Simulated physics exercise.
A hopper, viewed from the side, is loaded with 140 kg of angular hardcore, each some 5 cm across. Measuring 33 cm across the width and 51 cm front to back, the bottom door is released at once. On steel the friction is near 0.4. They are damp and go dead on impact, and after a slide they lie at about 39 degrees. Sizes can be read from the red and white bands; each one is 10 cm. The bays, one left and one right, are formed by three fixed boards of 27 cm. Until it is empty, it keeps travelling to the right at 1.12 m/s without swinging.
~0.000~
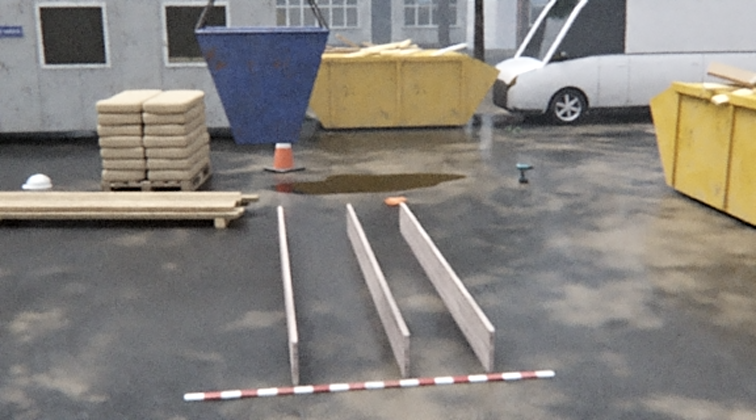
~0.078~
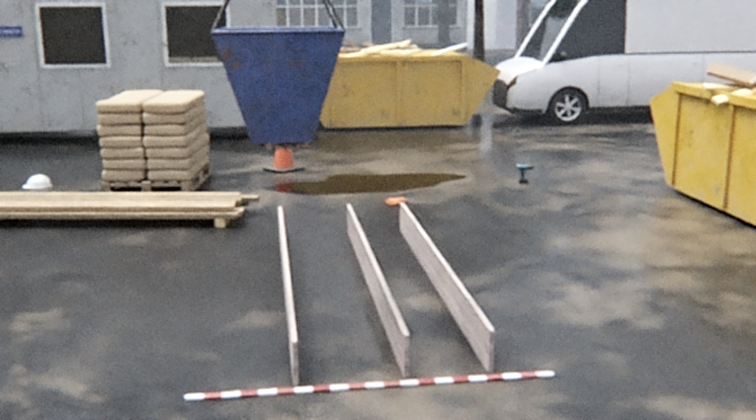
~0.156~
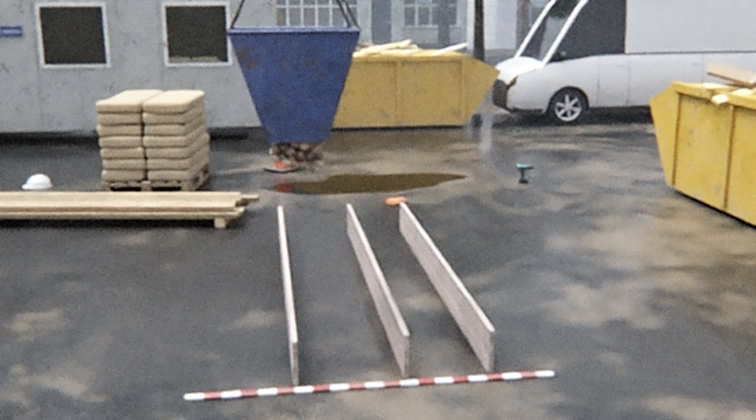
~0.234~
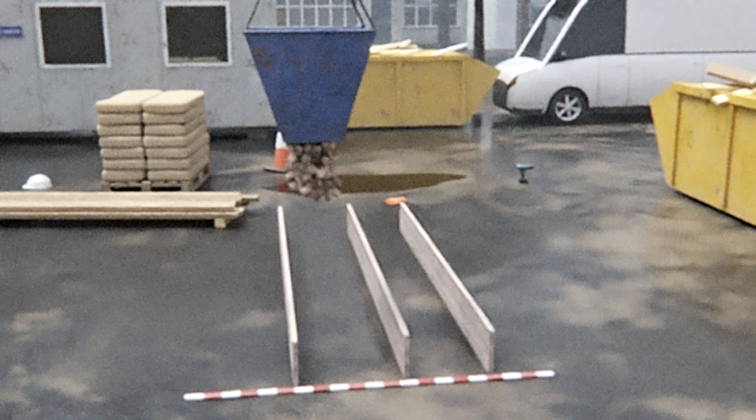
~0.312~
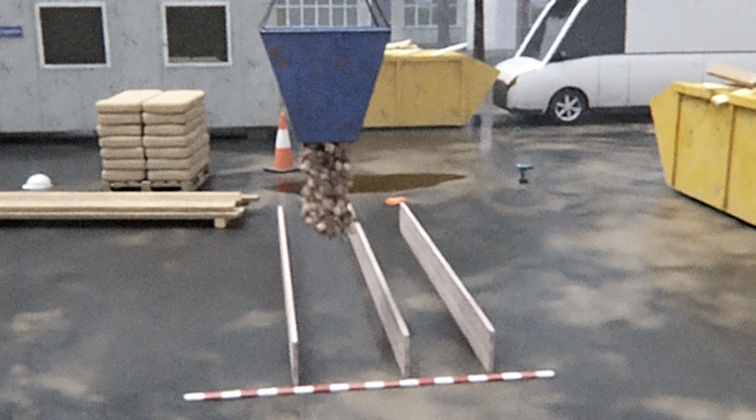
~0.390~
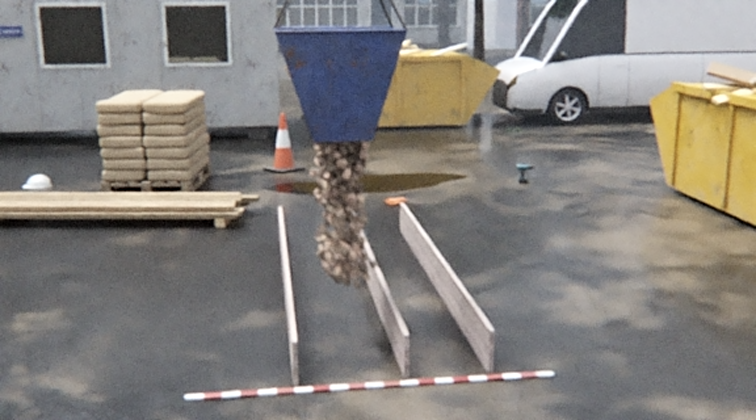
A blue skip moves right above a wet yard, dropping stones from its open bottom.
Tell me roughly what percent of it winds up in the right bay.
I'd put it at about 56 percent.
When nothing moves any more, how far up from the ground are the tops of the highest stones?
22 cm.
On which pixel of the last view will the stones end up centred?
Middle at rest: Roughly (403, 330).
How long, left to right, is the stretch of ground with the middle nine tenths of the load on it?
About 90 cm.
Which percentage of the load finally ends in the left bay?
I'd say close to 45 per cent.
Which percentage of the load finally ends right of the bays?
Near 0 per cent of the whole load.
After 0.7 s, 0 % in the hopper, 53 % falling or lying in the left bay, 47 % falling or lying in the right bay; the stones farthest right are at (434, 313).
After 1.1 s, 0 % in the hopper, 44 % falling or lying in the left bay, 56 % falling or lying in the right bay; the stones farthest right are at (460, 325).
After 1.7 s, 0 % in the hopper, 44 % falling or lying in the left bay, 56 % falling or lying in the right bay; the stones farthest right are at (461, 324).
After 2.6 s, 0 % in the hopper, 44 % falling or lying in the left bay, 56 % falling or lying in the right bay; the stones farthest right are at (461, 324).
After 4.5 s, 0 % in the hopper, 44 % in the left bay, 56 % in the right bay; the stones farthest right are at (461, 324).
